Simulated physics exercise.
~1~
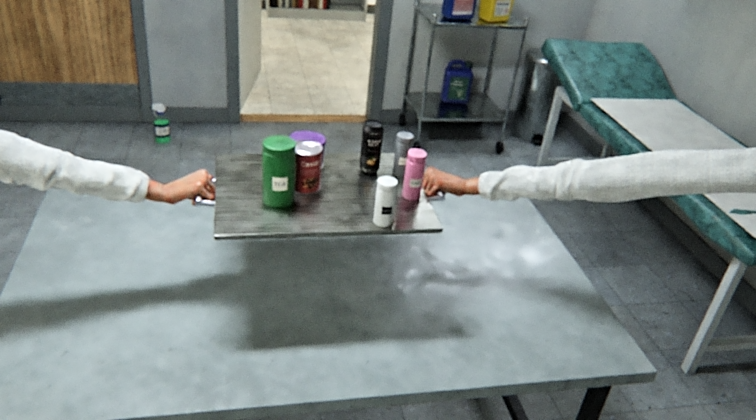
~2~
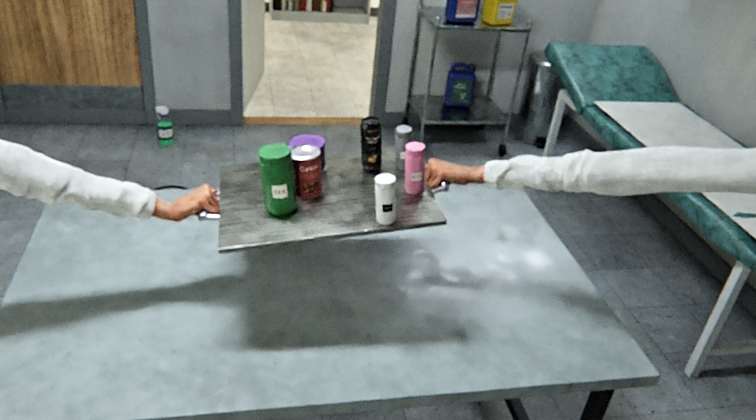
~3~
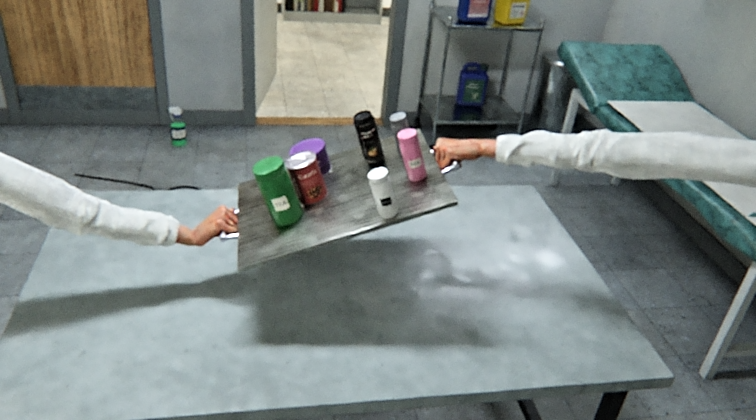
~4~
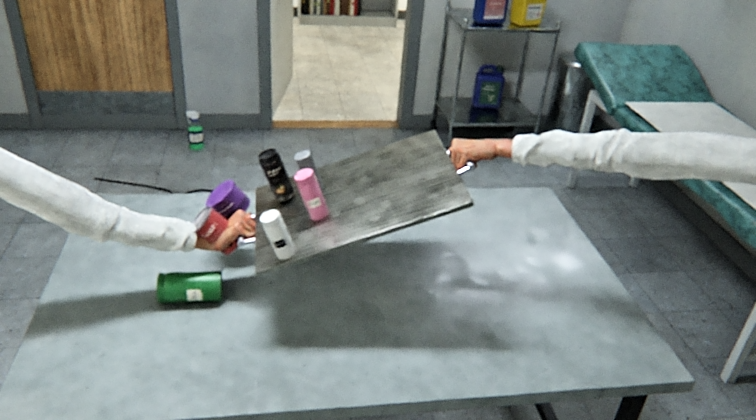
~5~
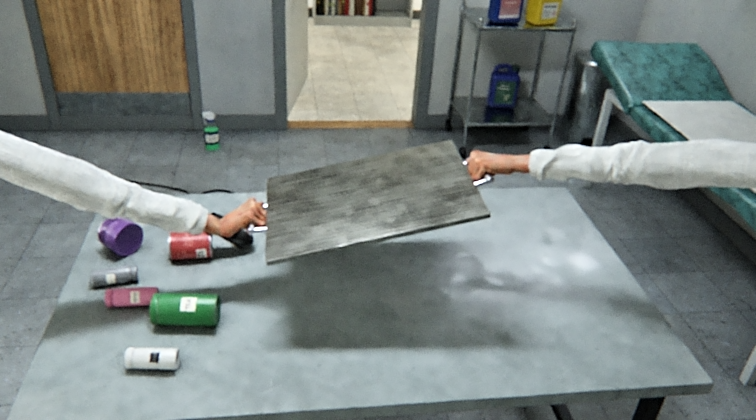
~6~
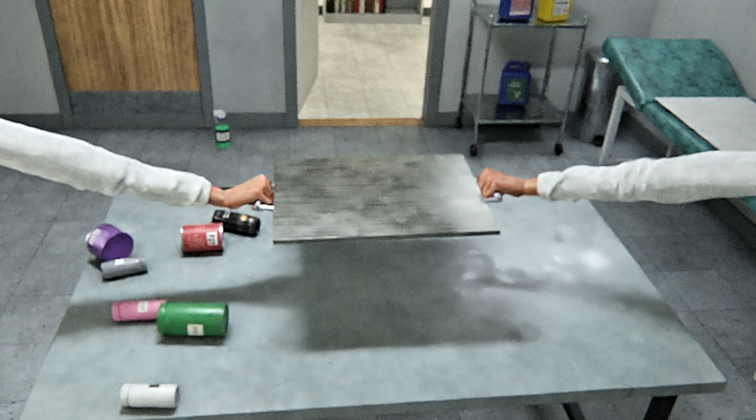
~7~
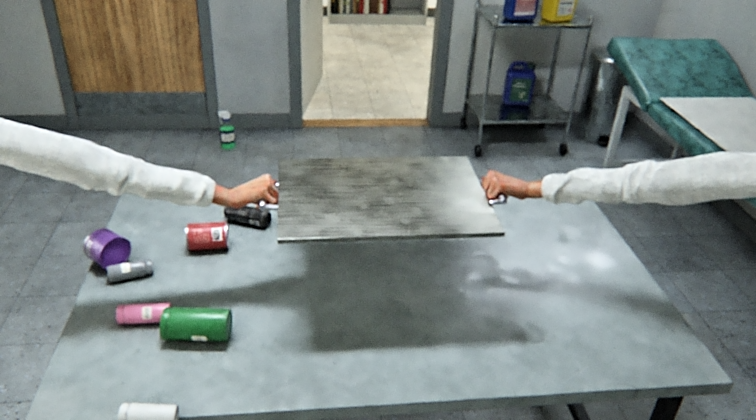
Tray held in two hands tilting left, seven containers sliding off onto the table, then levelling empty as they lie scattered.
